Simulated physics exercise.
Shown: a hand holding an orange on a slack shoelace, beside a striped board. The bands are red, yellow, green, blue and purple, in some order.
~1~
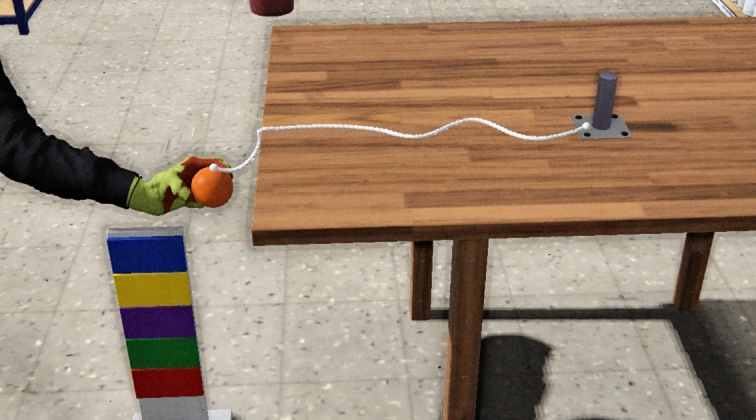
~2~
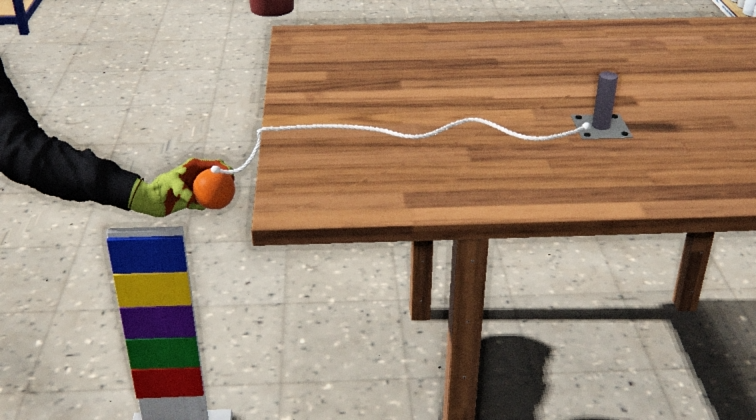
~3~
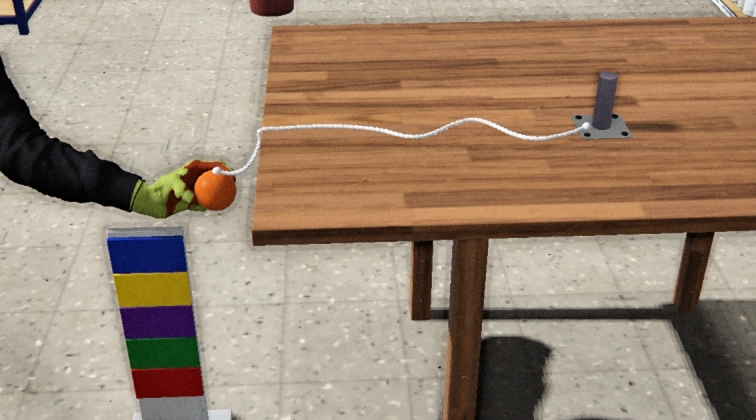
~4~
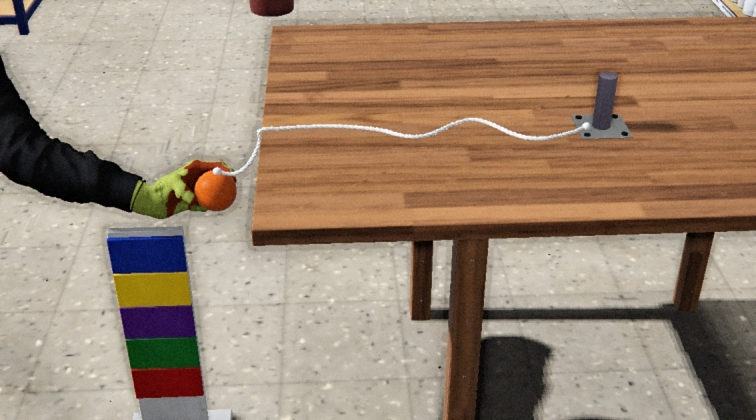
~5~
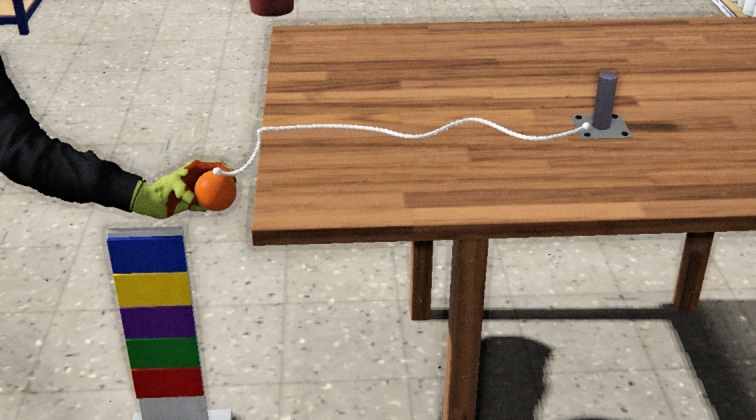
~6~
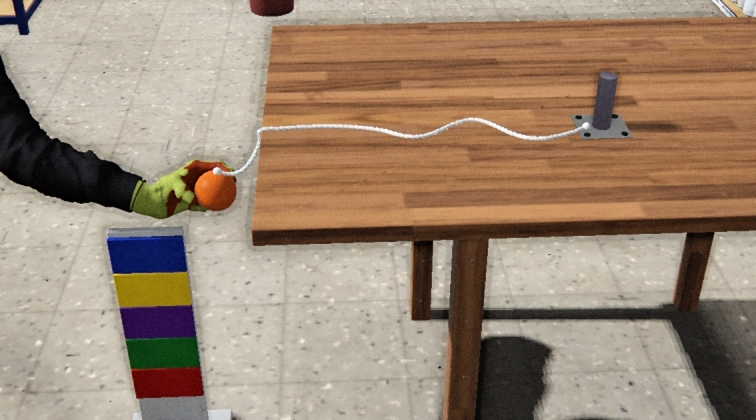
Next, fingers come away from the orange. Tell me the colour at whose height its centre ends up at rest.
It ends up level with blue.
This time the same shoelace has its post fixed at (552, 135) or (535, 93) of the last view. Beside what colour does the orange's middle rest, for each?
The first case gives yellow, the second gives yellow.
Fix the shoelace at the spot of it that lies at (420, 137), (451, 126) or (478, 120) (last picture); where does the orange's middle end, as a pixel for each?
In that order: (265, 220), (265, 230) and (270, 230).
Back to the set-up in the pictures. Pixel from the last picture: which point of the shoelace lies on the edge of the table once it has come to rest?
Location: About (297, 128).
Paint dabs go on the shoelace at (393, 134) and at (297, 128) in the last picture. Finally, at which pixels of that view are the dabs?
Roughly (358, 131) for the first and (261, 139) for the second.
A little later, orange near (269, 241); level with blue.
Next, orange near (248, 250); level with blue.
When it is over, orange near (272, 251); level with blue. The blue one.
